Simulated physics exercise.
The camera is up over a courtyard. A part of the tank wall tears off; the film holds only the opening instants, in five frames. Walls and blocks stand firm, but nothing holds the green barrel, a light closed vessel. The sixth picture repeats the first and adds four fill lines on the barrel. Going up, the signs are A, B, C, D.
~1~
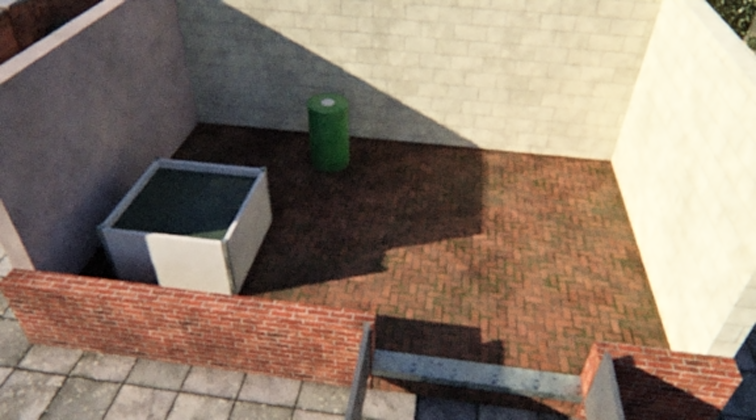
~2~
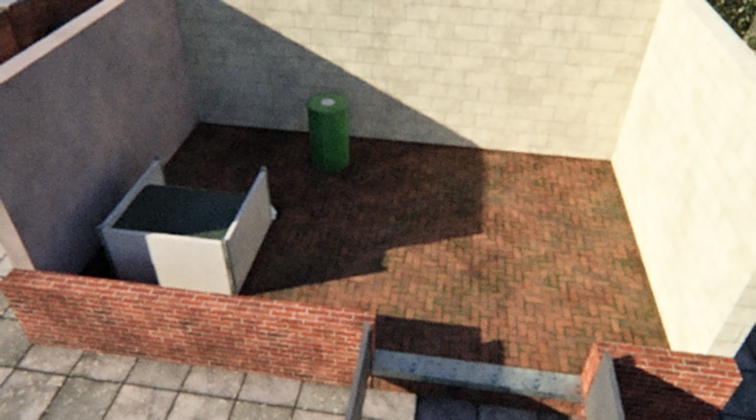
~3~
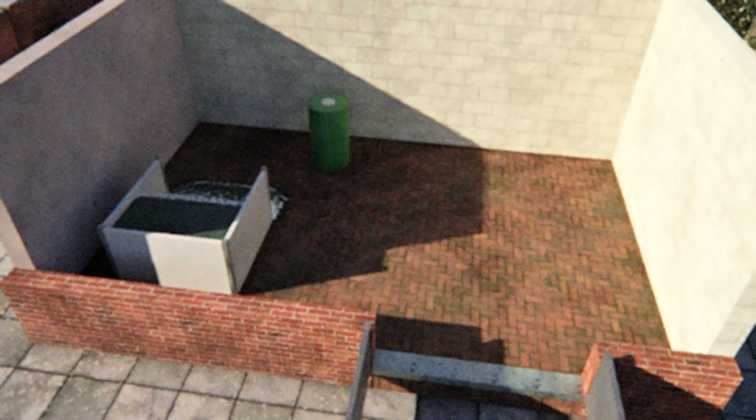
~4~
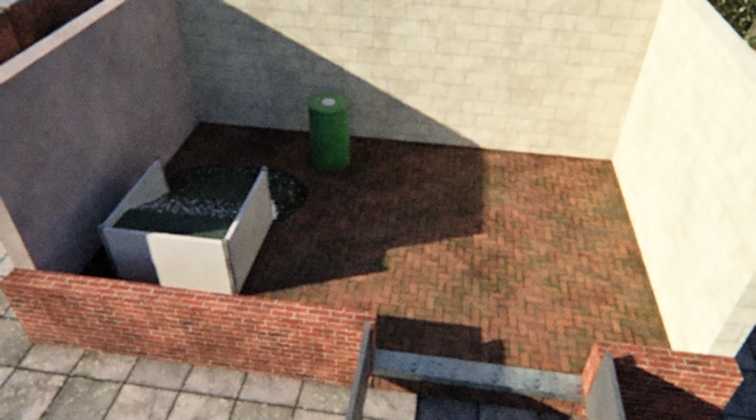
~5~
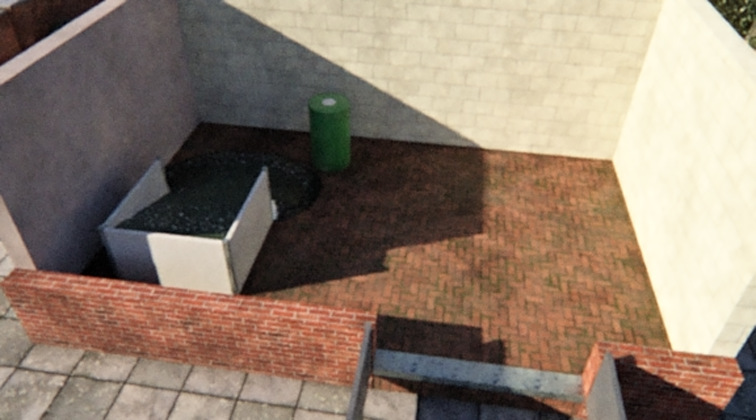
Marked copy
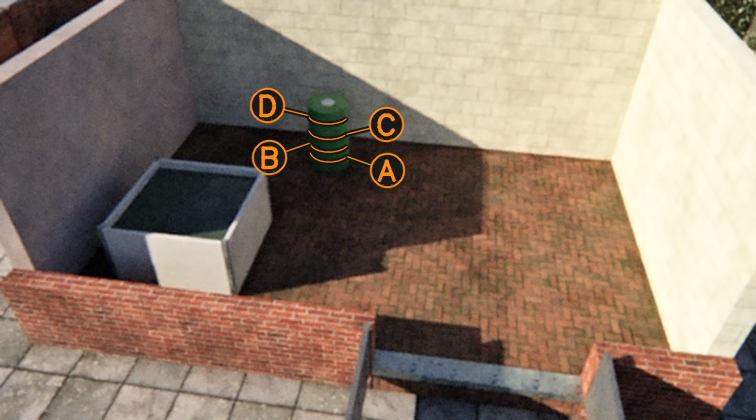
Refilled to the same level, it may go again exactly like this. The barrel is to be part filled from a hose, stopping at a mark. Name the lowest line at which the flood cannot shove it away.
Line B.
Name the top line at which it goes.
A.
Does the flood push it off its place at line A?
Yes, it does.
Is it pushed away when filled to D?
No, not at all.
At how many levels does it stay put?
Three.
On the marked copy, A at (325, 161); B at (325, 151); C at (324, 139); D at (324, 123); from the bottom up A, B, C, D.
With A, it is pushed about half its own width away.
With B, it does not move.
With C, it does not move.
With D, it does not move.
